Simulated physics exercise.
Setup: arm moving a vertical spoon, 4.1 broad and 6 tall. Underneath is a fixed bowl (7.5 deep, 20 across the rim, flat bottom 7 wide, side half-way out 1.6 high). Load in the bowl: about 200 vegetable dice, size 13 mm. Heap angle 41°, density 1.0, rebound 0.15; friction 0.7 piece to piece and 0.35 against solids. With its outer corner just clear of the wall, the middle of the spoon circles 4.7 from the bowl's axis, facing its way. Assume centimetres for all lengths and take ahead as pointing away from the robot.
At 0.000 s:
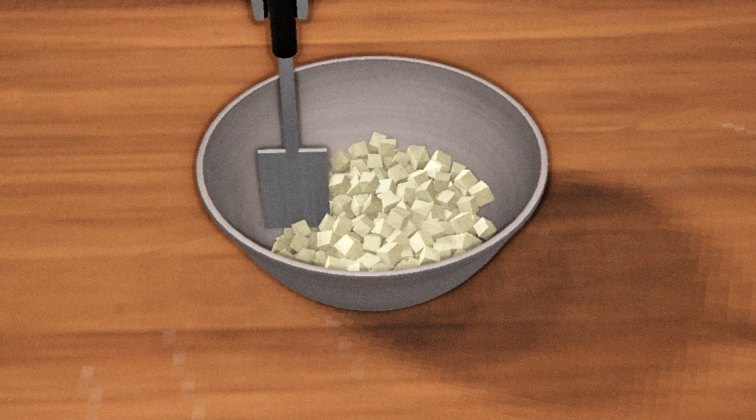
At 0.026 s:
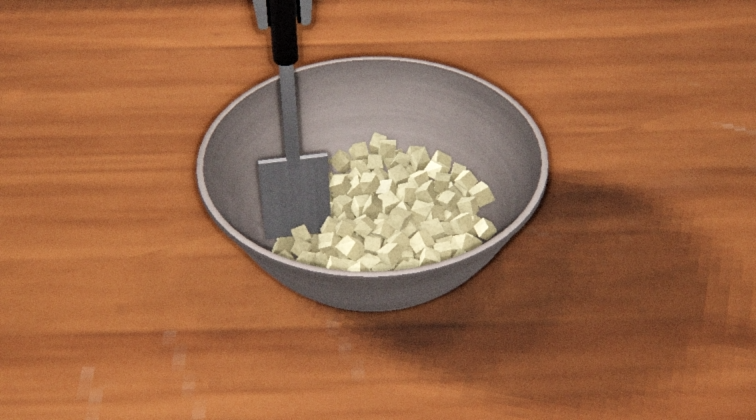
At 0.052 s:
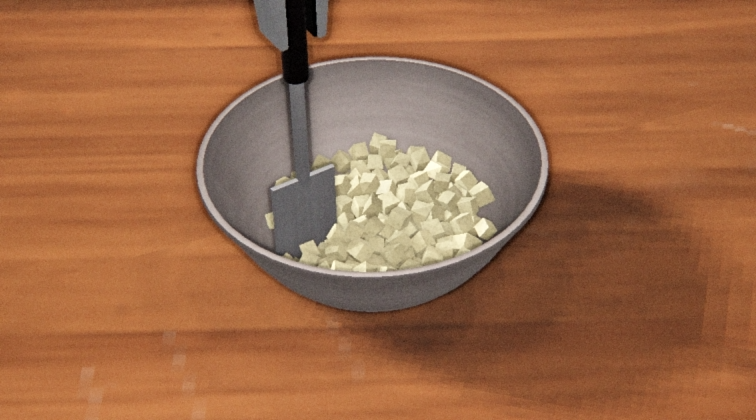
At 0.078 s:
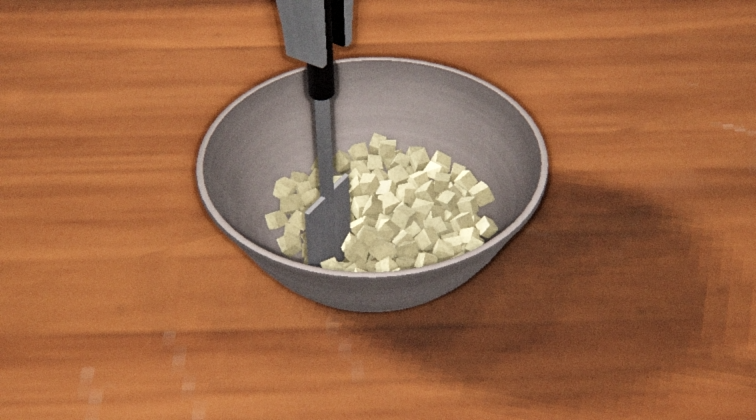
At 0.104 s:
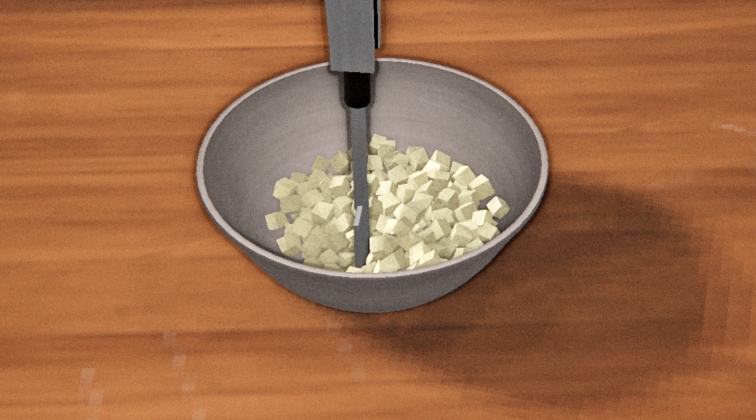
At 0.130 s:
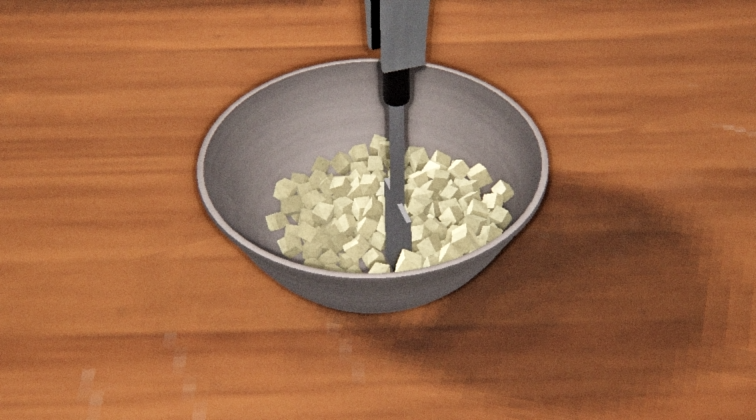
A flat grey spatula, held upright by a robot arm, swept from left to right along the near side of a grey bowl, turning as it went and nudging the pale cubes slightly rightward.
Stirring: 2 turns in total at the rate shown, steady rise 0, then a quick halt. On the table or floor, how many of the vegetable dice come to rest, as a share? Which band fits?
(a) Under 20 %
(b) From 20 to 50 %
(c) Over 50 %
(b) From 20 to 50 %.
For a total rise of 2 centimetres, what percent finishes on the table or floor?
Estimate: Close to 15 %.
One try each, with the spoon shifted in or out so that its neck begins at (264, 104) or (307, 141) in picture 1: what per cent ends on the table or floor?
First try about 0 per cent, second try about 15 per cent.
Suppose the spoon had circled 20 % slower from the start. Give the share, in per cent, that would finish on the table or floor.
Then roughly 20 per cent.
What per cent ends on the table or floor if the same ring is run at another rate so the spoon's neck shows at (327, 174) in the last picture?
Around 10 in a hundred.
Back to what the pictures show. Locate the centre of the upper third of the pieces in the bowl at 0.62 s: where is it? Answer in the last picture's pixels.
(456, 134).
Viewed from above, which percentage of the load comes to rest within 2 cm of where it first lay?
I'd say something near 5 percent.
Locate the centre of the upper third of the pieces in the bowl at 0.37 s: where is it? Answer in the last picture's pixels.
Roughly at (254, 166).
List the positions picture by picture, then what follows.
The first picture shows spoon neck at (291, 130), 0° round; upper third of the load around (387, 206), from x 275 to 485, top at y 145; 202 in the bowl.
The second picture shows spoon neck at (291, 138), 8° round; upper third of the load around (387, 208), from x 275 to 485, top at y 145.
The third picture shows spoon neck at (301, 157), 31° round; upper third of the load around (388, 218), from x 275 to 485, top at y 145.
The fourth picture shows spoon neck at (326, 173), 56° round; upper third of the load around (400, 229), from x 275 to 485, top at y 145.
The fifth picture shows spoon neck at (360, 181), 82° round; upper third of the load around (417, 236), from x 275 to 500, top at y 145.
The sixth picture shows spoon neck at (397, 179), 107° round; upper third of the load around (446, 233), from x 275 to 505, top at y 145; 202 in the bowl.
After 0.37 s, 344° round, highest piece 10 above the table; 179 in the bowl, 10 on the table or floor, 13 in flight or on the tool.
After 0.62 s, 222° round, highest piece 8 above the table; 159 in the bowl, 38 on the table or floor, 5 in flight or on the tool.
After 0.94 s, 0° round, highest piece 7 above the table; 148 in the bowl, 54 on the table or floor.
After 1.64 s, 0° round, highest piece 7 above the table; 148 in the bowl, 54 on the table or floor.
At rest, 148 in the bowl, 54 on the table or floor. That is 27 % on the table or floor.
